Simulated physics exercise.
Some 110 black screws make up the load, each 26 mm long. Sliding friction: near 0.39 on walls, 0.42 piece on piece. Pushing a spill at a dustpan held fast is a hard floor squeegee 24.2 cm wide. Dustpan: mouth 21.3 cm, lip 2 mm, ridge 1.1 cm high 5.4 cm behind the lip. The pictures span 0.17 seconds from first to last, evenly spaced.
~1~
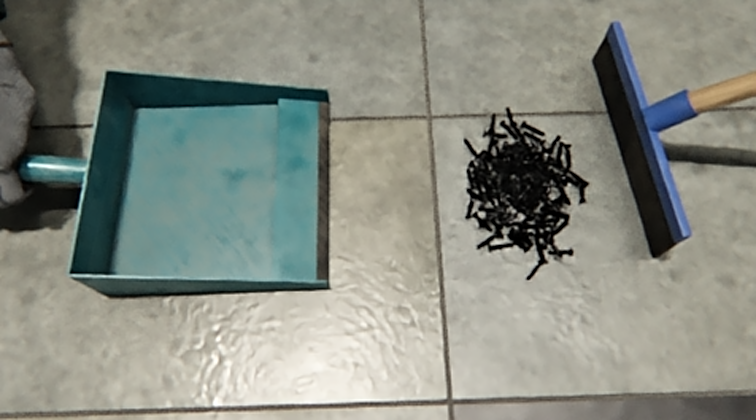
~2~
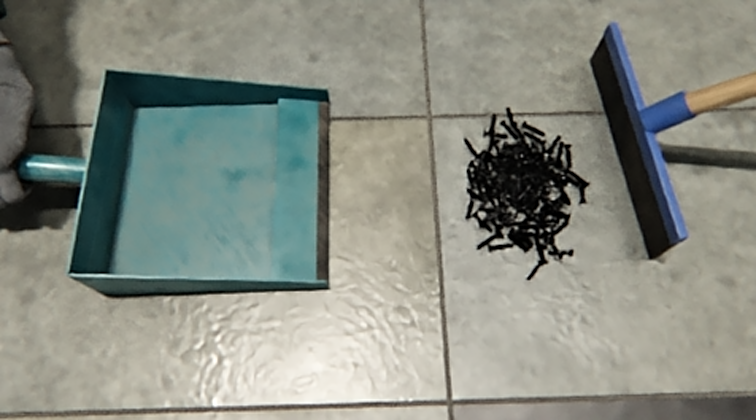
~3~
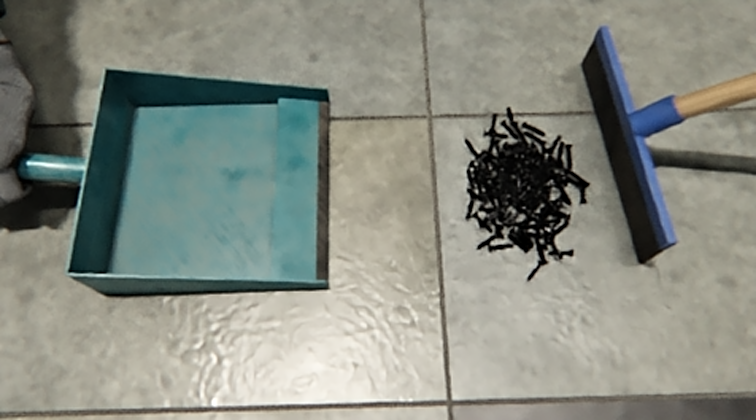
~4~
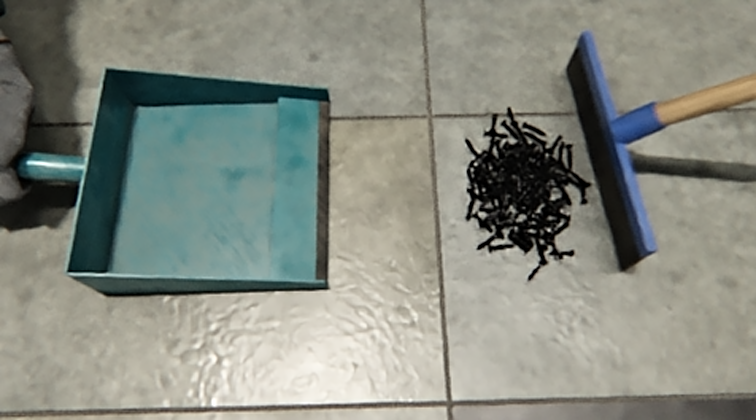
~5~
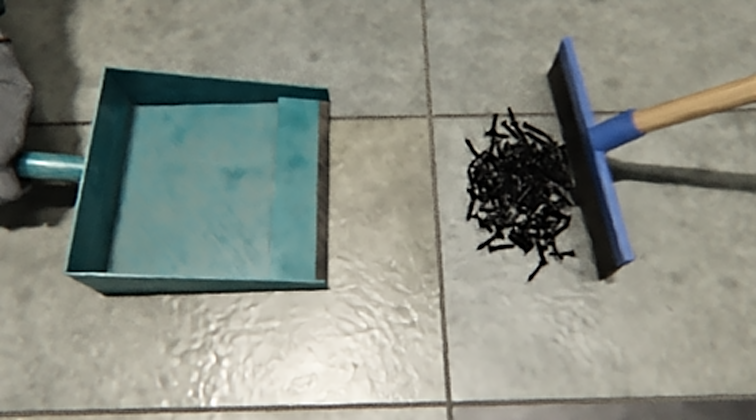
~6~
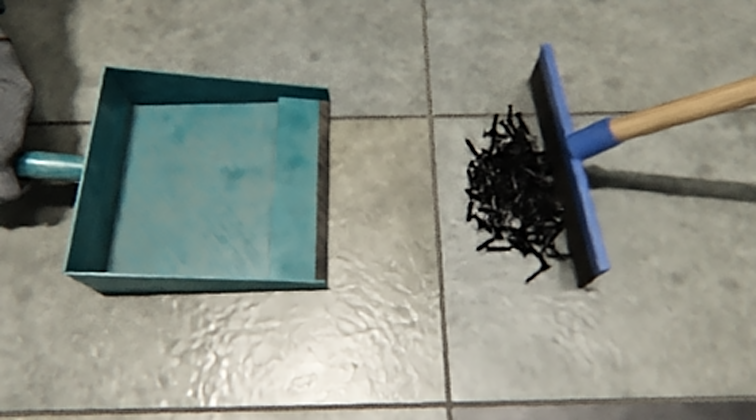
On a grey tiled floor, a blue squeegee slides left into a pile of black screws while a gloved hand steadies a teal dustpan.
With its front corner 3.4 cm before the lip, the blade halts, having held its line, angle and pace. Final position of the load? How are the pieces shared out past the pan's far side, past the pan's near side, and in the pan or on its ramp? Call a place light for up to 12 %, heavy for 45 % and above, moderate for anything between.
Far side: Light; near side: Moderate; pan: Moderate.
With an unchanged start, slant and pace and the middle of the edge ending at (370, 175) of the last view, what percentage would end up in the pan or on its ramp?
Roughly 20 percent.
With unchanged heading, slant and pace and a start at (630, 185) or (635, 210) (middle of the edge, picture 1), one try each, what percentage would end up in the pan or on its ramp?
Some 20 and 15 per cent.
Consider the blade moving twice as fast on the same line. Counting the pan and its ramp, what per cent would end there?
Share: Near 60 %.
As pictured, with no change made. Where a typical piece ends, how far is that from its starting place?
It works out to roughly 20 cm.
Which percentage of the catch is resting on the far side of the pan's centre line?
Share: Approx. 20 %.
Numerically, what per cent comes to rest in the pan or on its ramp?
About 20 per cent.
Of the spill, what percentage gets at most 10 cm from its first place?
Roughly 0 in a hundred.
Then, 0.15 s after the last picture, middle of the blade 14 cm from the lip; 0 % over the lip, far side 0 %, near side 5 %.
Then, 0.26 s after the last picture, middle of the blade 7 cm from the lip; 0 % over the lip, far side 0 %, near side 15 %.
Then, 0.49 s after the last picture, middle of the blade 4 cm from the lip; 20 % over the lip, far side 0 %, near side 20 %.
In the end, far side 0 %, near side 20 %, pan 20 %, in front of the lip or behind the blade 60 %.
